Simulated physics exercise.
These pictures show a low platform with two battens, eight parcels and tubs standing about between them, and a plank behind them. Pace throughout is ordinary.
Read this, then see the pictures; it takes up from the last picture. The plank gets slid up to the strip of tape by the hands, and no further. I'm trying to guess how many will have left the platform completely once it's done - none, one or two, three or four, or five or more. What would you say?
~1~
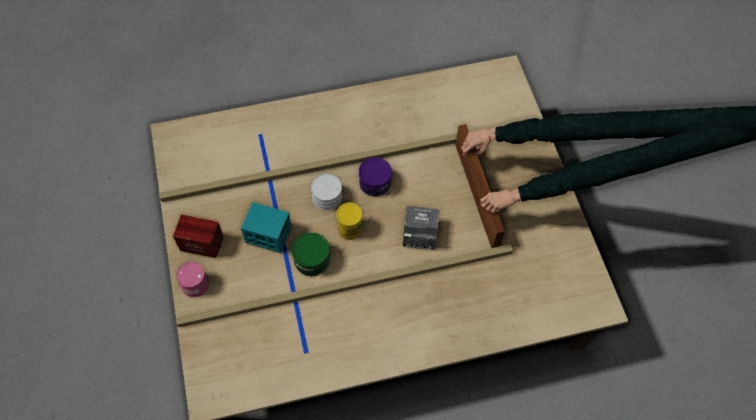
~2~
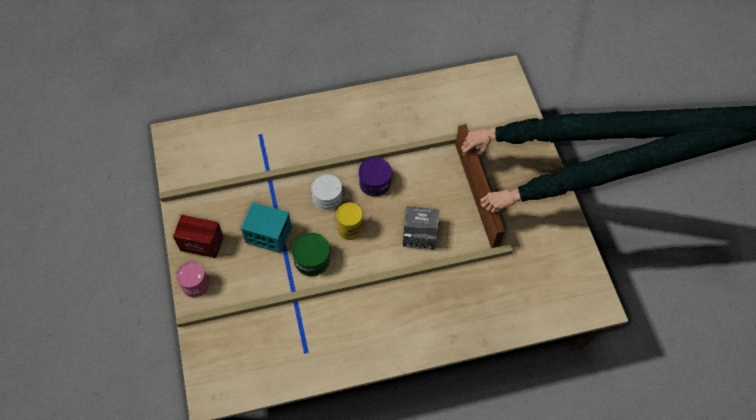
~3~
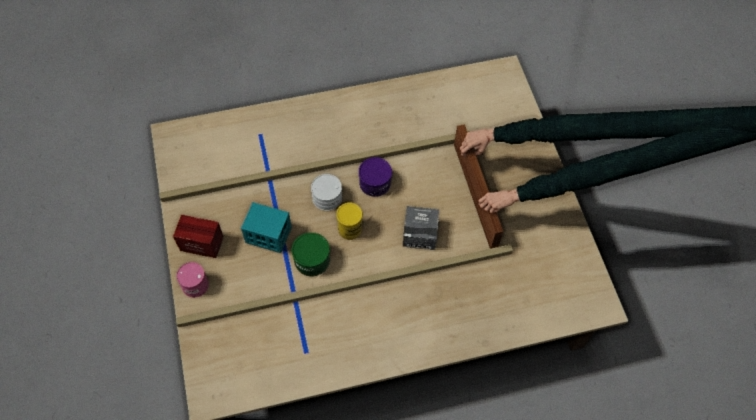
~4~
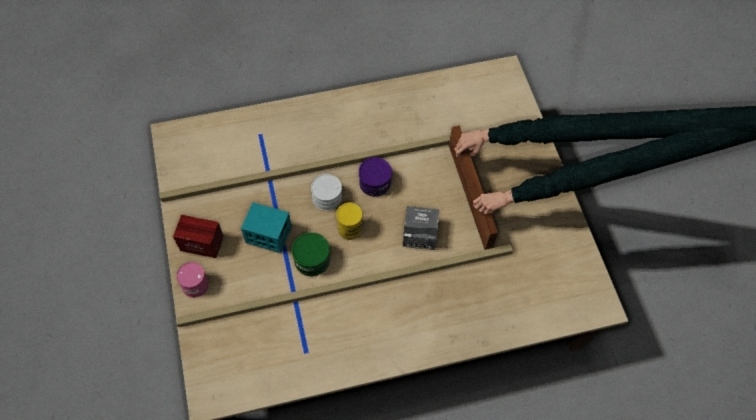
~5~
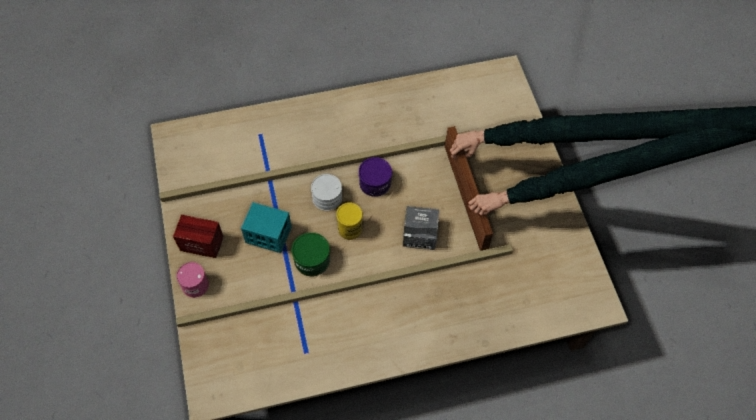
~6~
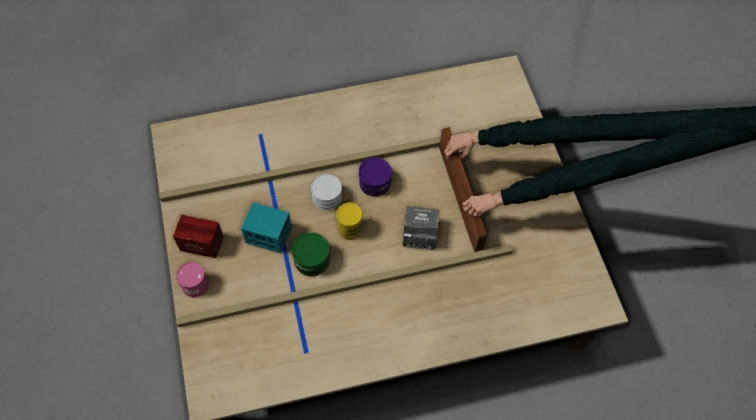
The number sent down is nothing.
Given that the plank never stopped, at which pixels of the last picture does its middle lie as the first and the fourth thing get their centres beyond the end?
I'd say close to (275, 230), and after that close to (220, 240).
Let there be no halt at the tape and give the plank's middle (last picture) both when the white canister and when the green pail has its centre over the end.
The middle is at (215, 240) when it's the white canister, and at (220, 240) when it's the green pail.
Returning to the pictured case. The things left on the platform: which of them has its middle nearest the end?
That would be the red box.
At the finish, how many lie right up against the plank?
My count gives 3.
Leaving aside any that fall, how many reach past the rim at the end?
Count: 1.
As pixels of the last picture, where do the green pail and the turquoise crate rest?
The green pail at (235, 273), the turquoise crate at (216, 239).
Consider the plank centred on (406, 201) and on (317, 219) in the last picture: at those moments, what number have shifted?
1, then 6.
Early on, none off yet; pink canister at rest near (193, 280); red box at rest near (199, 237); turquoise crate at rest near (267, 228).
Finally, the number that fall off is zero.
